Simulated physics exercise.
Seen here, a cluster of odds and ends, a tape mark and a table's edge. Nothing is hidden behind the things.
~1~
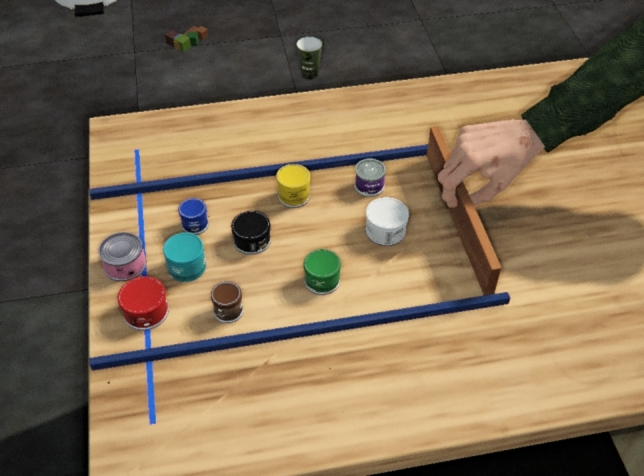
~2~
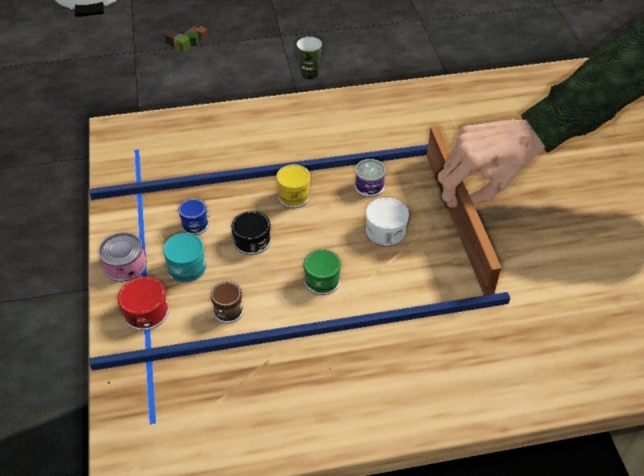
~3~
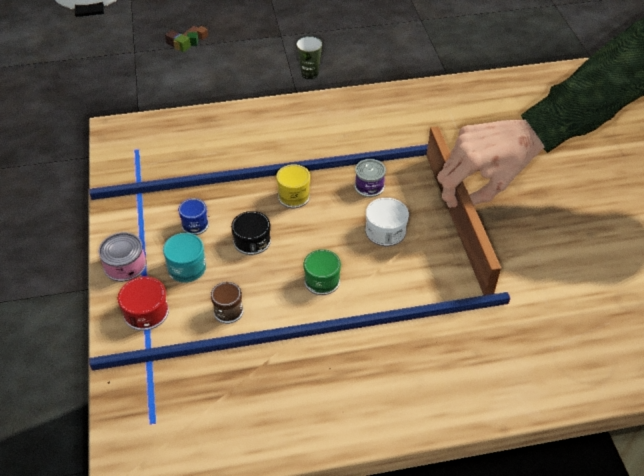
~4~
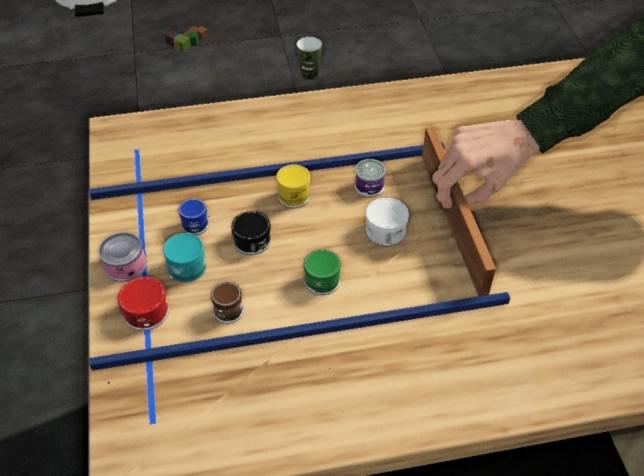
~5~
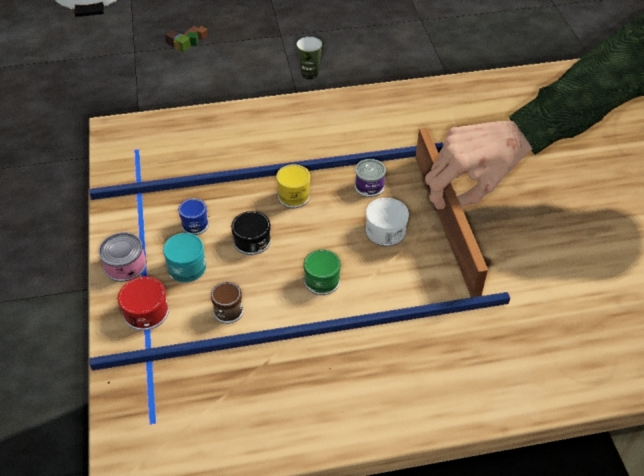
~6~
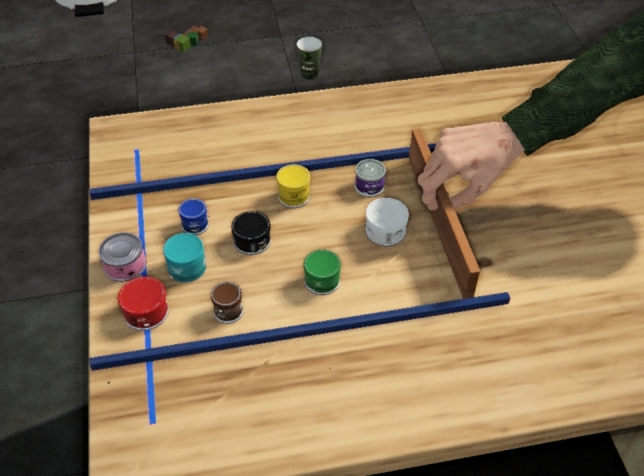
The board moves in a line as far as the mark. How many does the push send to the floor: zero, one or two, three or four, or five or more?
The number that fall off is one or two.
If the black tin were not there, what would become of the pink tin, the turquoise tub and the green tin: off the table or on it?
The pink tin drops off; the turquoise tub stays on; the green tin is kept.
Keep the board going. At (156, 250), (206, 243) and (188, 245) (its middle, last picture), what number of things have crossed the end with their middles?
In that order 0, 0 and 0.
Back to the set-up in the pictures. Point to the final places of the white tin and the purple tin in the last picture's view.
The white tin stops around (120, 268); the purple tin around (124, 209).
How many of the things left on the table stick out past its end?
3 of them.
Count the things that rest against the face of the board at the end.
It touches 5.
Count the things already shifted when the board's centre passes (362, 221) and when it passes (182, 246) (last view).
2 and 10.
Soon after, none off yet; pink tin at rest near (123, 257); red tin at rest near (144, 304); turquoise tub at rest near (185, 258).
In the end, the number that fall off is one or two; gone, turquoise tub and pink tin.
